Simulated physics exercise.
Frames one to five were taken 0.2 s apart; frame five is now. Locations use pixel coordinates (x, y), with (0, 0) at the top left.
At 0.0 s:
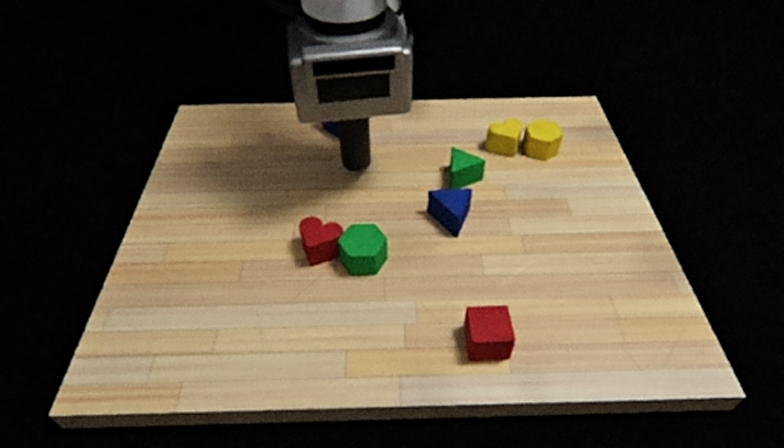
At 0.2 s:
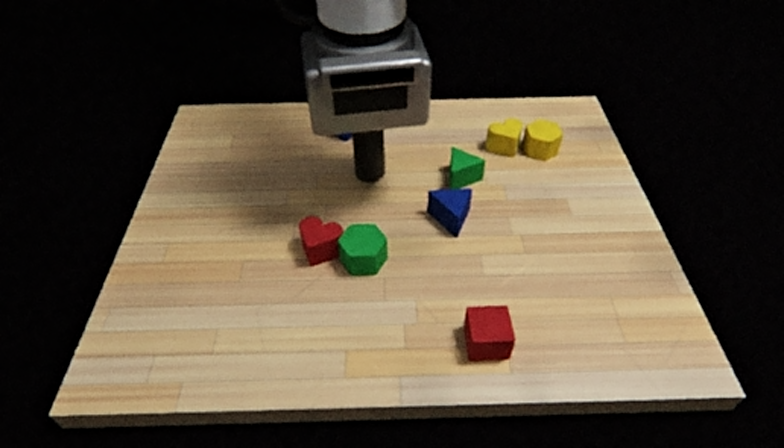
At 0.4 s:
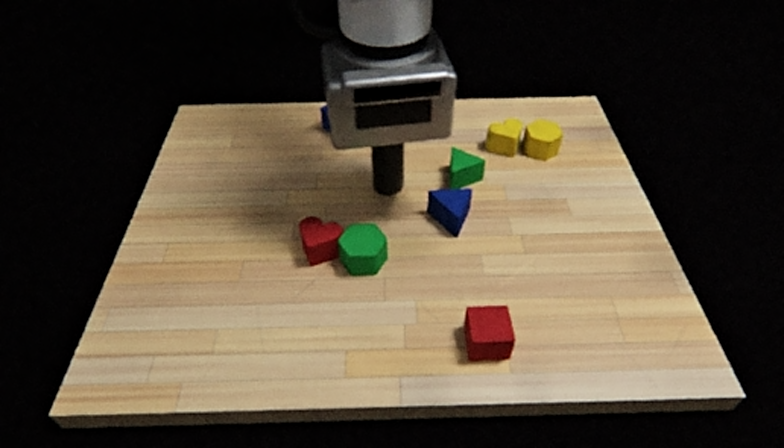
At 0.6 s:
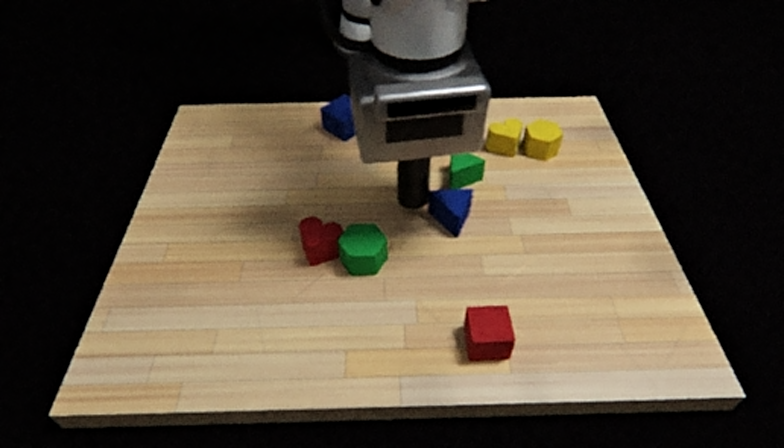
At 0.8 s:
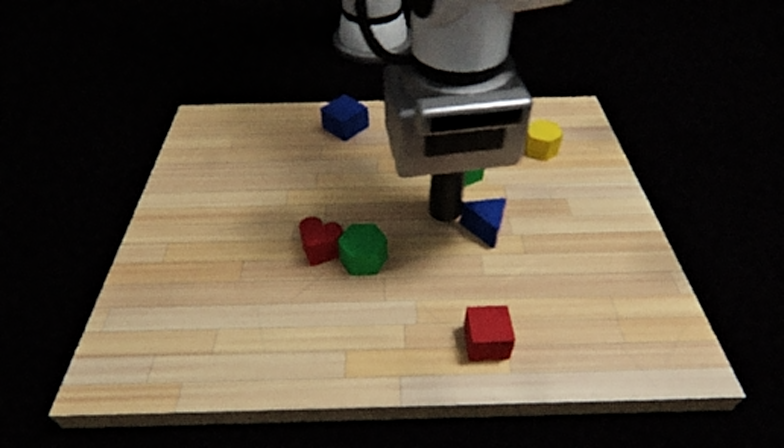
On a wooden board, a robot arm moves right and pushes a blue triangular block rightward.
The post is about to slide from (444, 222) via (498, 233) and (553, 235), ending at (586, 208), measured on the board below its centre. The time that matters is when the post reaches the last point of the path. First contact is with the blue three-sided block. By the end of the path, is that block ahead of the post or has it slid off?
It slips out to the side or back.
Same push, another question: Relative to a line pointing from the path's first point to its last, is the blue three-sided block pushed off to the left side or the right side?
Facing from start to end, it shifts right.
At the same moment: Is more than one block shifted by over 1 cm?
It seems not.
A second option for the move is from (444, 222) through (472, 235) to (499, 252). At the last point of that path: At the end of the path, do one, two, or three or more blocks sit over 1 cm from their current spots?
My forecast: 1.
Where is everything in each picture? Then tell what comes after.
The first picture shows post tip (356, 162); block tops, green three-sided block (463, 159); blue three-sided block (453, 198).
The second picture shows post (370, 173); blocks unchanged.
The third picture shows post (388, 186); blocks unchanged.
The fourth picture shows post (413, 198); blocks unchanged.
The fifth picture shows post (445, 211); green three-sided block hidden; blue three-sided block (489, 209).
The first path, step by step. One third of the way, post (501, 222); blue three-sided block (546, 224).
Two thirds of the way, post (557, 224); blue three-sided block (589, 230), turned 85° clockwise.
At the end, post (590, 197); green three-sided block in place; blue three-sided block (593, 229), turned 95° clockwise.
